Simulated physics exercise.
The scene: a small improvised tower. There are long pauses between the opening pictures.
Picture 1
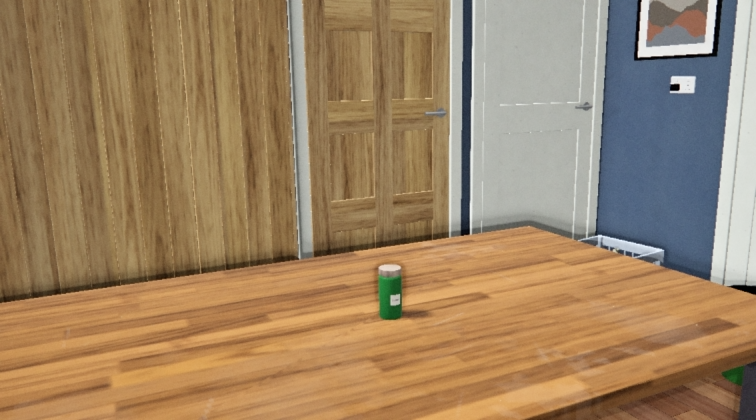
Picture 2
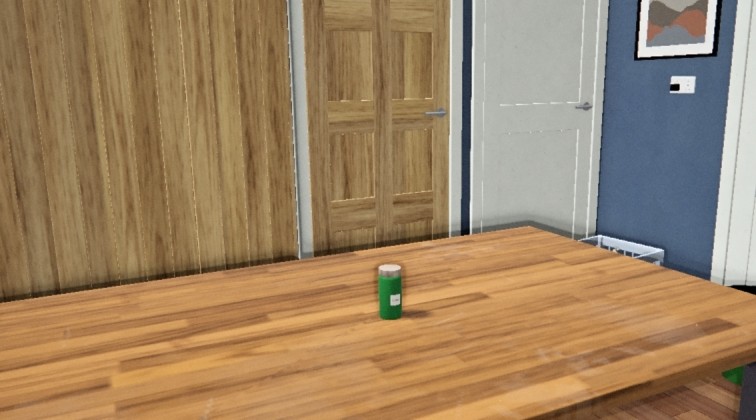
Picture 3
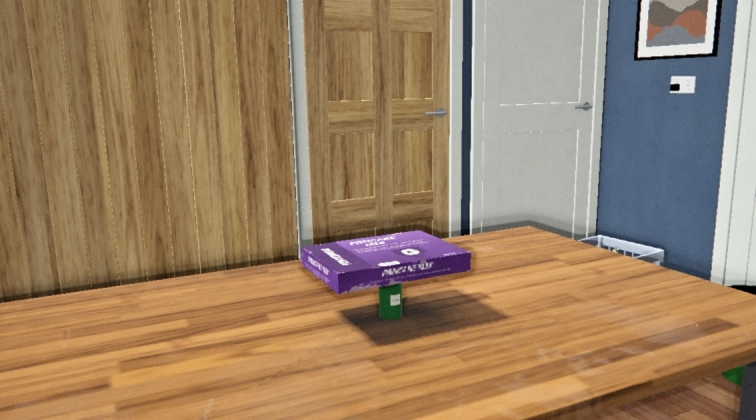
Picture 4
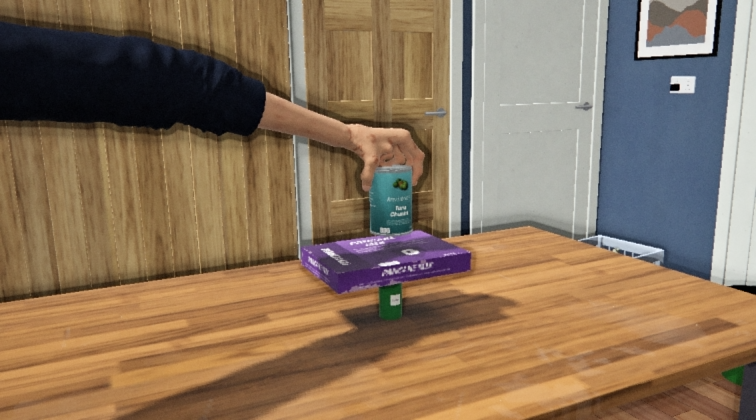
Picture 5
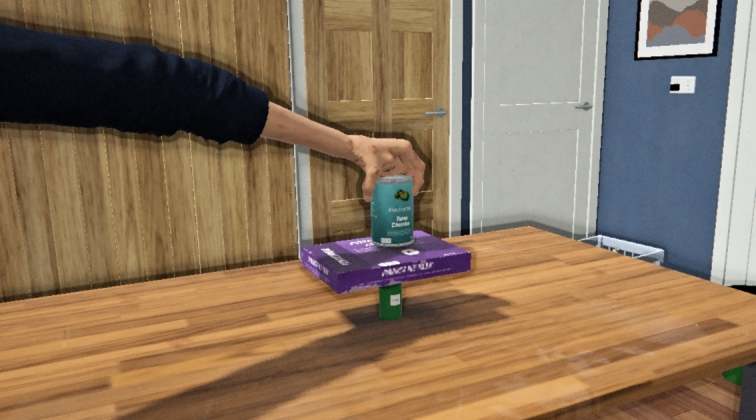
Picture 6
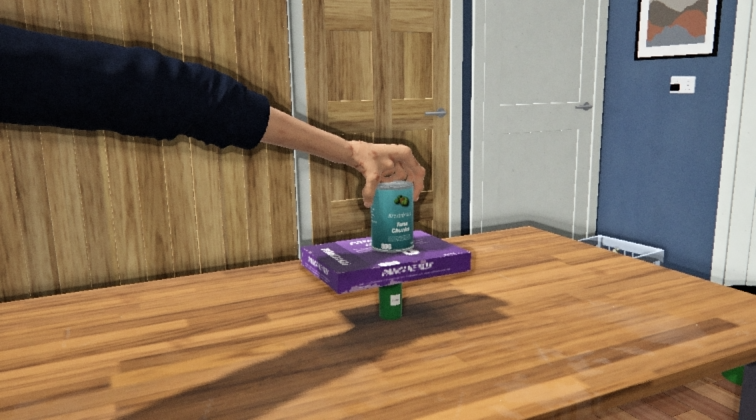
On a wooden table in a room with wood panelling and doors, a small green shaker stands alone, and then a purple box appears balanced flat on top of it. A hand reaches in from the left with a turquoise tin, lowers it slightly onto the box and keeps hold of it.
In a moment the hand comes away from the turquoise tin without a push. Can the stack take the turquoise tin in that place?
As it turns out, it holds.
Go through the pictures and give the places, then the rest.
In the first picture, the last thing is not in view yet; green shaker (390, 292).
In the second picture, the last thing is not in view yet; green shaker (390, 292).
In the third picture, the last thing is not in view yet; green shaker (390, 292).
The fourth picture shows still above its spot; turquoise tin (391, 200); green shaker (390, 292).
The fifth picture shows still above its spot; turquoise tin (392, 210); green shaker (390, 292).
The sixth picture shows set down, still held; turquoise tin (392, 216); green shaker (390, 292).
Then, 0.20 s on from there, no change.
Then, 0.40 s on from there, turquoise tin resting near (392, 216).
In the end, all 3 unmoved. At the end, from the last picture's camera, turquoise tin near (392, 216). The stack stays up.
